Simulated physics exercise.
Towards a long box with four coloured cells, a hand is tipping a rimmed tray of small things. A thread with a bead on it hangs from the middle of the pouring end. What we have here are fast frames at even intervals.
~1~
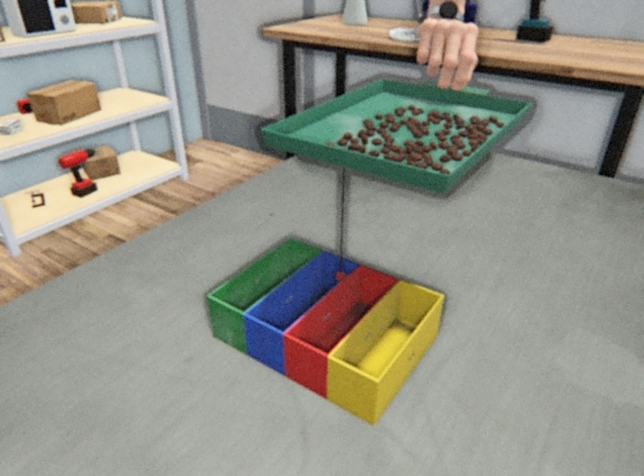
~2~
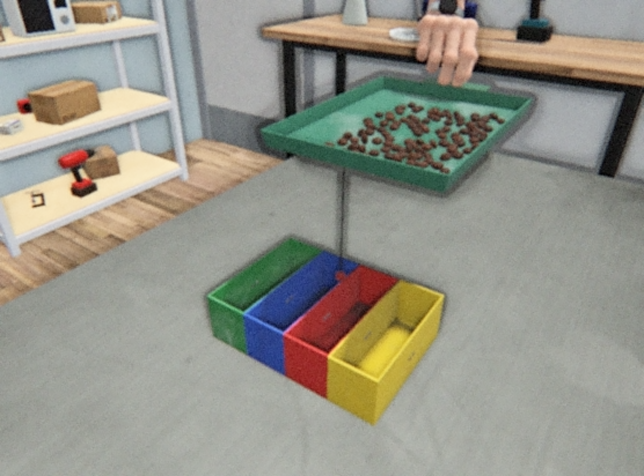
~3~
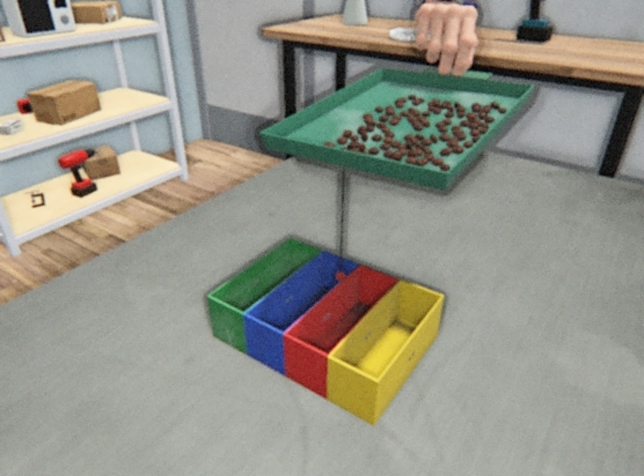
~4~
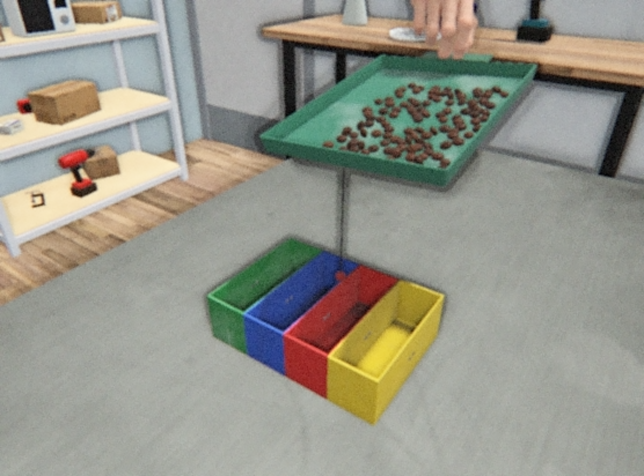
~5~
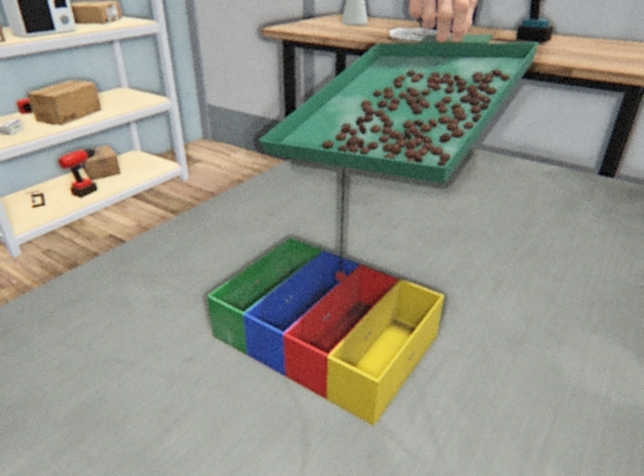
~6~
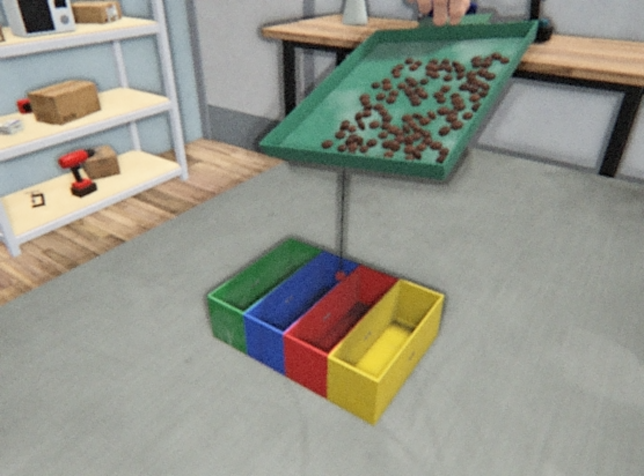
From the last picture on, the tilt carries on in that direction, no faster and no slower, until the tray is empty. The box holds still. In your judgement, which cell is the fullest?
In my judgement the green cell is fullest.
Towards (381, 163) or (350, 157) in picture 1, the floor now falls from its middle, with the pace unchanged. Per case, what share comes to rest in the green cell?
You'd see roughly 0 per cent the first time and 20 per cent the second.
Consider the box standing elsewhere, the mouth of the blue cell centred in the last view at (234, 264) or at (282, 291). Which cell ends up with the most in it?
Try 1: Red. Try 2: The cell in green.
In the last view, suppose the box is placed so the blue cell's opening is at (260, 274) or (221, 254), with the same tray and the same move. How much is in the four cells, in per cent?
Around 100 per cent for the first position, around 80 per cent for the second.
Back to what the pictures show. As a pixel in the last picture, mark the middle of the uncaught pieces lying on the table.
Look around pixel (192, 296).
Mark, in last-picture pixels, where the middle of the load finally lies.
Near pixel (273, 311).
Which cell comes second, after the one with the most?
The answer is that blue cell.
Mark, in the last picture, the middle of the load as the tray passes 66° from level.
The load is centred around (317, 147).
Soon, tray tipped steeply; nearly all on the tray; a small part falling or outside the box.
A while on, tray tipped past a quarter turn; about a quarter on the tray; about a quarter in the green cell; a small part in the blue cell; a stray few in the red cell; about a third falling or outside the box.
Towards the end, tray tipped past a quarter turn; about half in the green cell; about a quarter in the blue cell; a small part in the red cell; a small part falling or outside the box.
Finally, tray tipped past a quarter turn; about half in the green cell; about a quarter in the blue cell; a small part in the red cell; none in the yellow cell; a small part outside the box.
